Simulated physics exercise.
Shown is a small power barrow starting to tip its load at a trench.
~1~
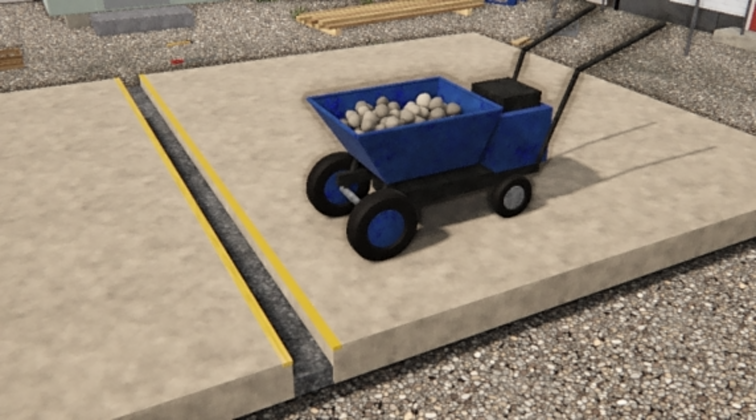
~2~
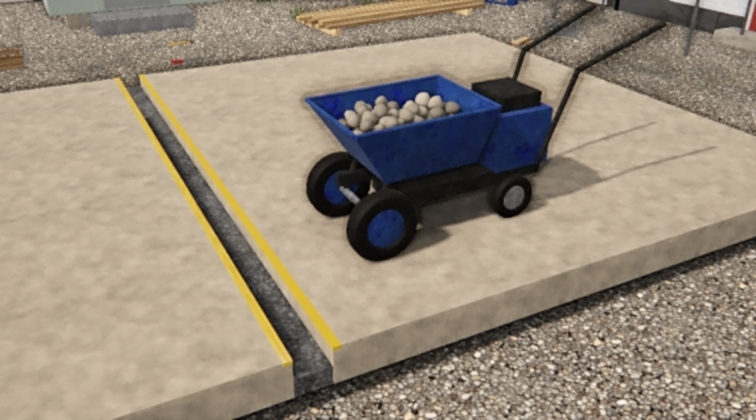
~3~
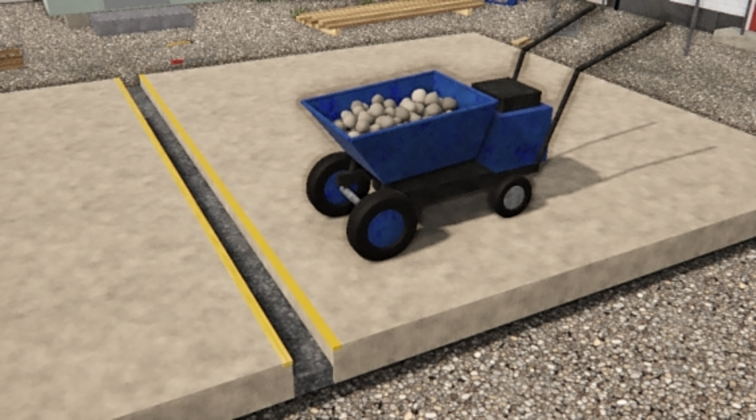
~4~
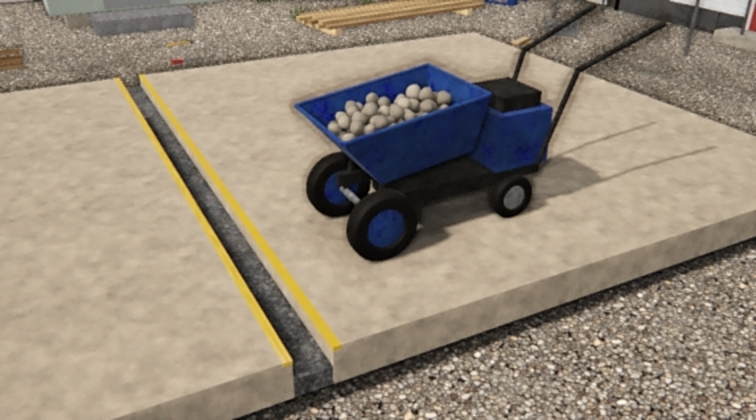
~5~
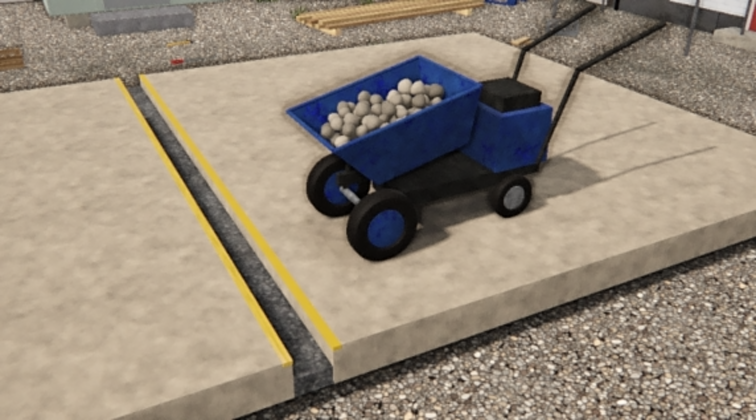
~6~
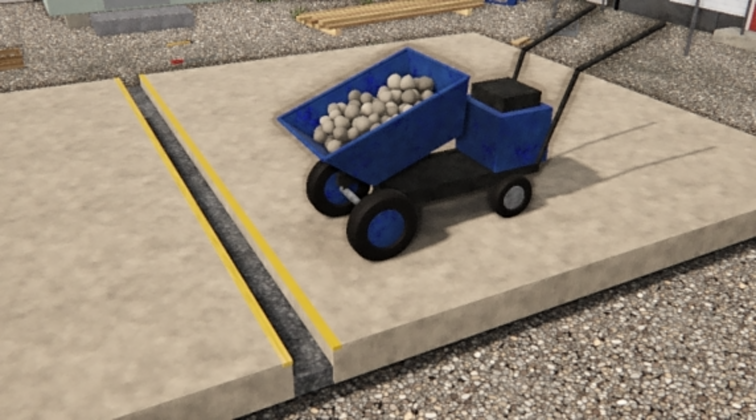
Blue skip of a small power barrow tilting forward to the left, its load of rounded pebbles still inside, on a concrete slab.
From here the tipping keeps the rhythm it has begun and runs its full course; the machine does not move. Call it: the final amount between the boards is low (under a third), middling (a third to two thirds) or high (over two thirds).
Middling.
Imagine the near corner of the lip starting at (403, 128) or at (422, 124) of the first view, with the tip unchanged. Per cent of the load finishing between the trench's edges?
In turn 40 and 30 in a hundred.
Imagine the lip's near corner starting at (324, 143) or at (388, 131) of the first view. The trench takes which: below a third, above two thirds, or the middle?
First spot: Under a third; second spot: The middle third.
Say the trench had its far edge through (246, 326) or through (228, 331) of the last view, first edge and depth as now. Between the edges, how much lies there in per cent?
Roughly 70 % and 80 %.
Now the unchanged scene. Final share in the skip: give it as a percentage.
Around 5 %.
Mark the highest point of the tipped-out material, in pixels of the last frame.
Approximate top: (246, 242).
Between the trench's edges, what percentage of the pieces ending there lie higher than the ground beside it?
Around 50 in a hundred.
Soon after the last picture, skip tipped steeply; all in the skip.
A little later, skip tipped steeply; nearly all in the skip; a small part in or heaped over the trench; a stray few beyond it; a stray few falling.
Later still, skip tipped right over; about half in the skip; about a quarter in or heaped over the trench; about a quarter beyond it; a stray few falling.
By the end, skip tipped right over; a small part in the skip; a stray few short of the trench; about half in or heaped over the trench; about a third beyond it.
